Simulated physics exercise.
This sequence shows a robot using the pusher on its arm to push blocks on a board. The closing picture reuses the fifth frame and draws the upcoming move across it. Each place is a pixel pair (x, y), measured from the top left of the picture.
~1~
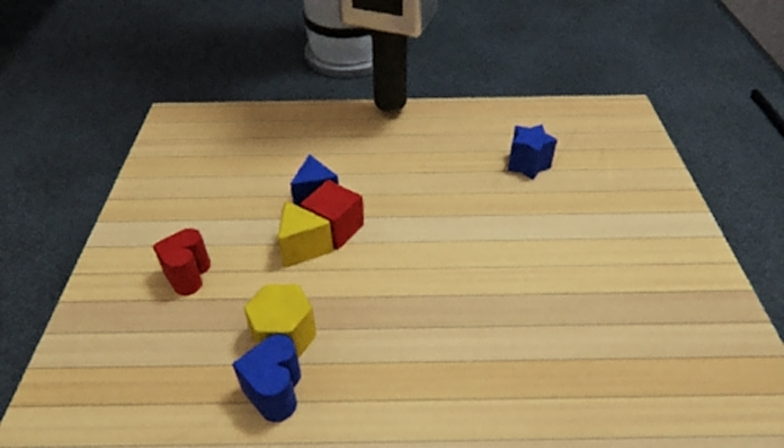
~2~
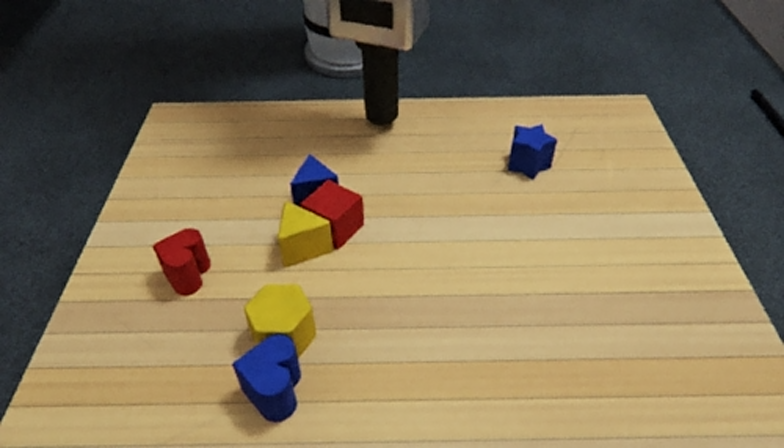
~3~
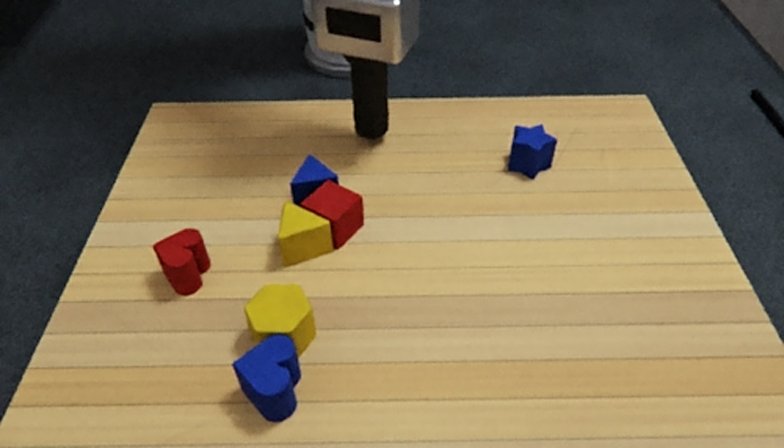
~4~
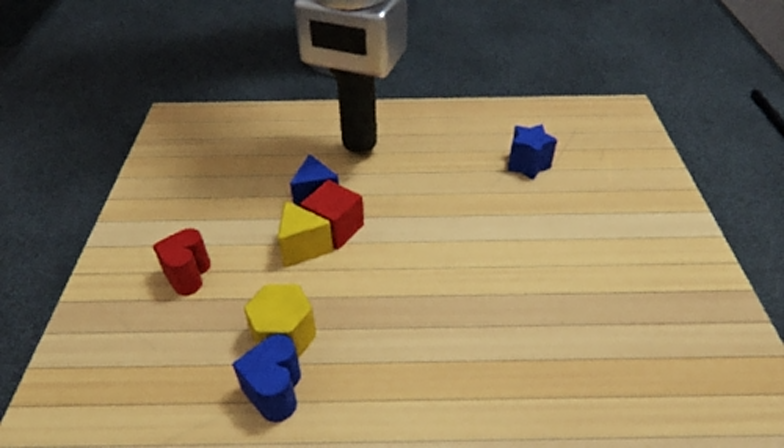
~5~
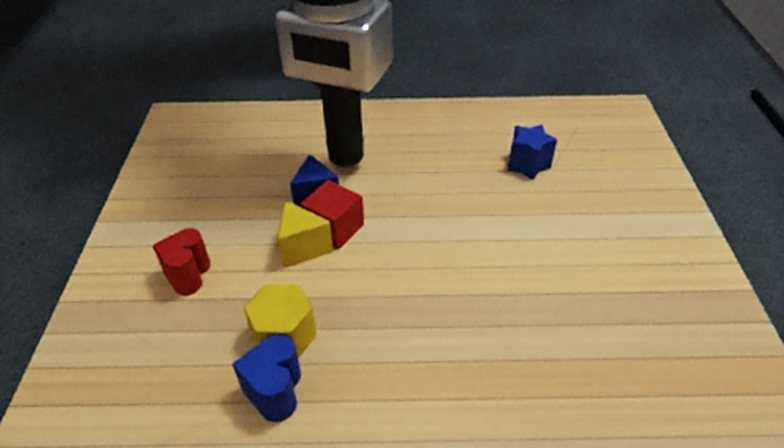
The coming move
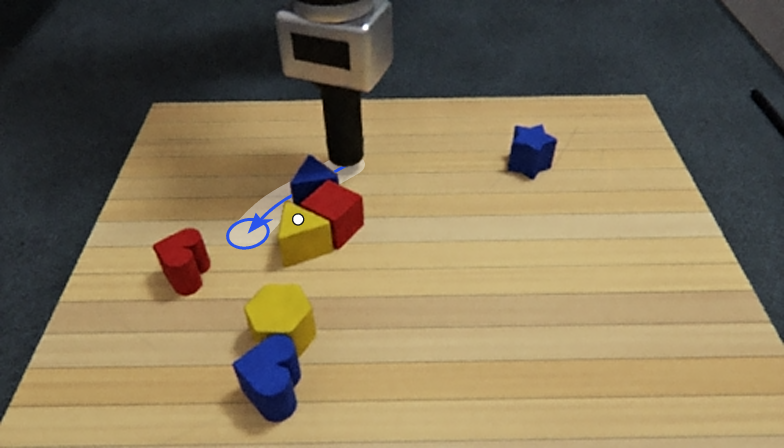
On a wooden board, a robot arm moves its black pusher toward the still blocks.
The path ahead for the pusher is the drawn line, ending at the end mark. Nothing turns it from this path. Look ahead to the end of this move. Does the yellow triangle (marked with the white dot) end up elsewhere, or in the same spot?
The answer is that it is displaced.
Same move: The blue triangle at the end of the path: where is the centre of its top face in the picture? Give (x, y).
The middle of its upper face should be somewhere near (281, 205).
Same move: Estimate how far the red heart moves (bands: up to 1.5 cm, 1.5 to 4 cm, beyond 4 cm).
Net shift: Below 1.5 cm.
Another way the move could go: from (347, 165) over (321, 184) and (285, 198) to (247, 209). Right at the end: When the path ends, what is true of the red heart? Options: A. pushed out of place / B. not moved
Option B.
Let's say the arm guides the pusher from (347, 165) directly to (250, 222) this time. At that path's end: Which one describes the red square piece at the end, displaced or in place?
Once the path is done, it remains where it sat before.
Path on the board, from (347, 165) by way of (295, 194) to (248, 233); the dot is on the yellow triangle.
On the path given first. One third of the way, pusher (311, 175); blue triangle (306, 178), turned 35° anticlockwise.
Two thirds of the way, pusher (275, 196); yellow triangle (295, 225), turned 15° anticlockwise; blue triangle (284, 197), turned 85° anticlockwise.
At the end, pusher (246, 225); red heart in place; yellow triangle (295, 229), turned 30° anticlockwise; blue triangle (281, 205), turned 110° anticlockwise; red square piece in place.
